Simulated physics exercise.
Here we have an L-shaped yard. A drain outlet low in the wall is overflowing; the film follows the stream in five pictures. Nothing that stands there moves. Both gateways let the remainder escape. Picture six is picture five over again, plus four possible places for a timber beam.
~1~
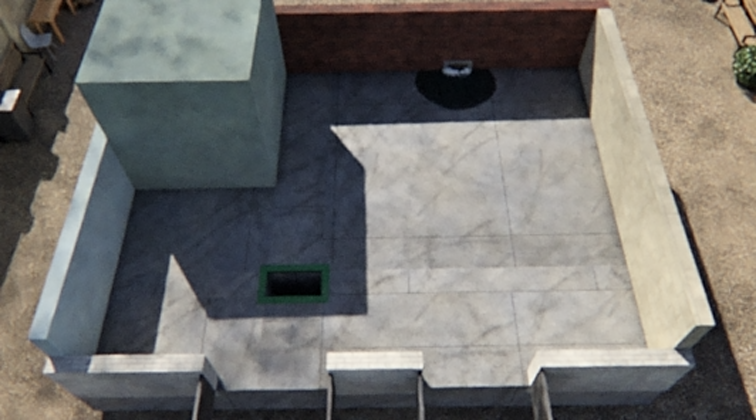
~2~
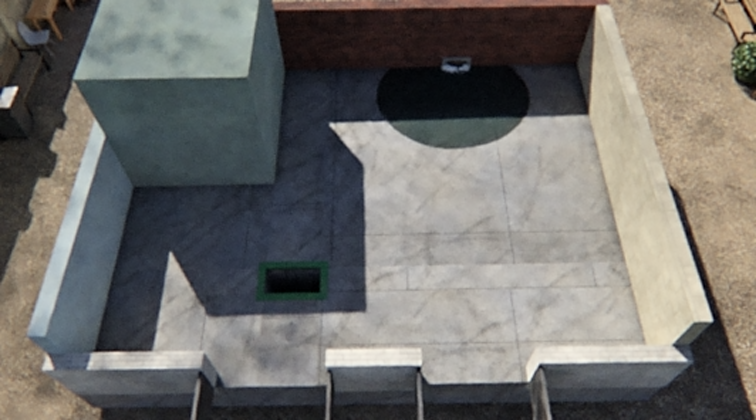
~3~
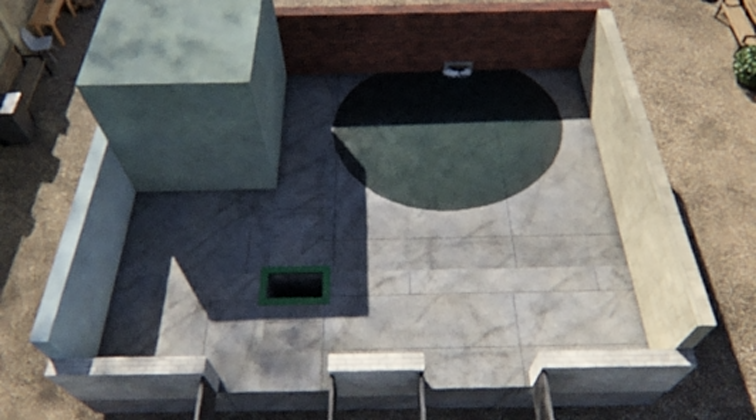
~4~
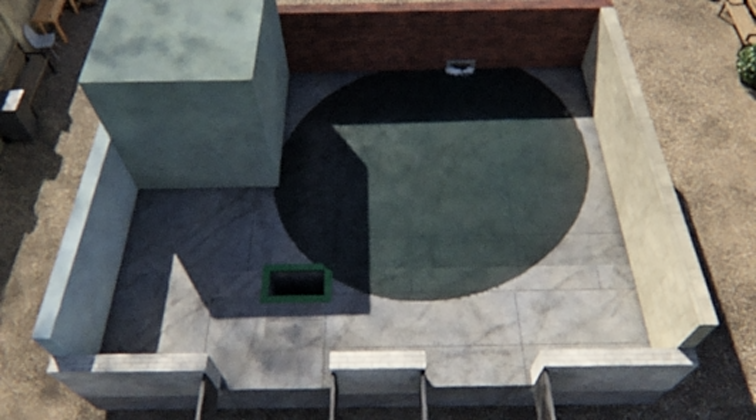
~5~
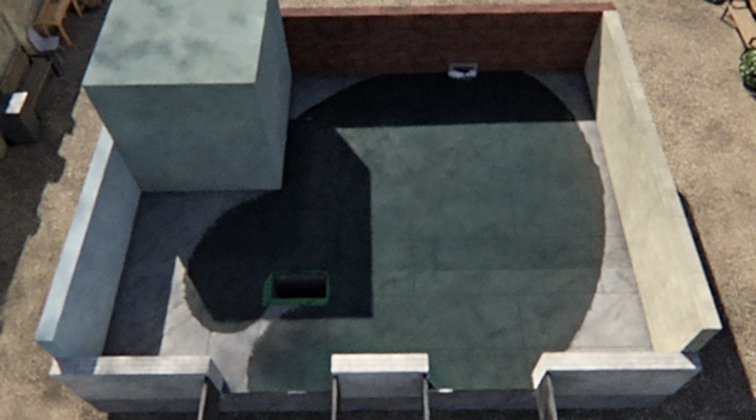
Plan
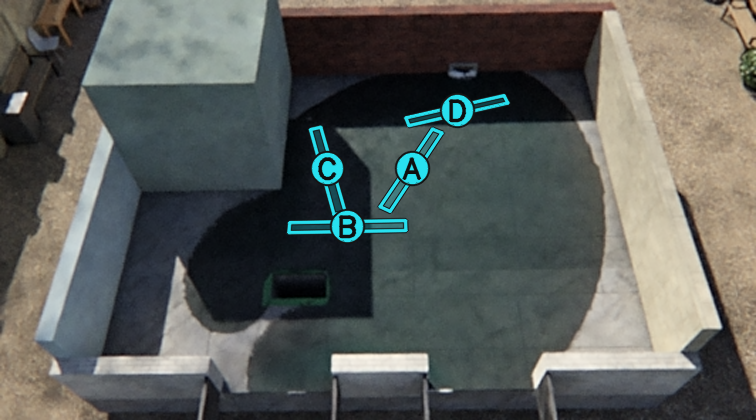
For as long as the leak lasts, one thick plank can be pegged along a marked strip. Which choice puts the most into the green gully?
Position D.
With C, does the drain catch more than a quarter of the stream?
No.
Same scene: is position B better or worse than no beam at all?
Worse.
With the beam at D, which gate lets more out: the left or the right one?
The left gate.
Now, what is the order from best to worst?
Best to worst: D, A, C, B.
On the marked copy, A from (385, 209) to (437, 131); B from (289, 227) to (405, 225); C from (315, 128) to (339, 213); D from (407, 121) to (505, 99).
With A, about 23 % of the stream goes into the green gully, about 75 % out by the gates.
With B, about 5 % of the stream goes into the green gully, about 94 % out by the gates.
With C, about 15 % of the stream goes into the green gully, about 81 % out by the gates.
With D, about 37 % of the stream goes into the green gully, about 62 % out by the gates.
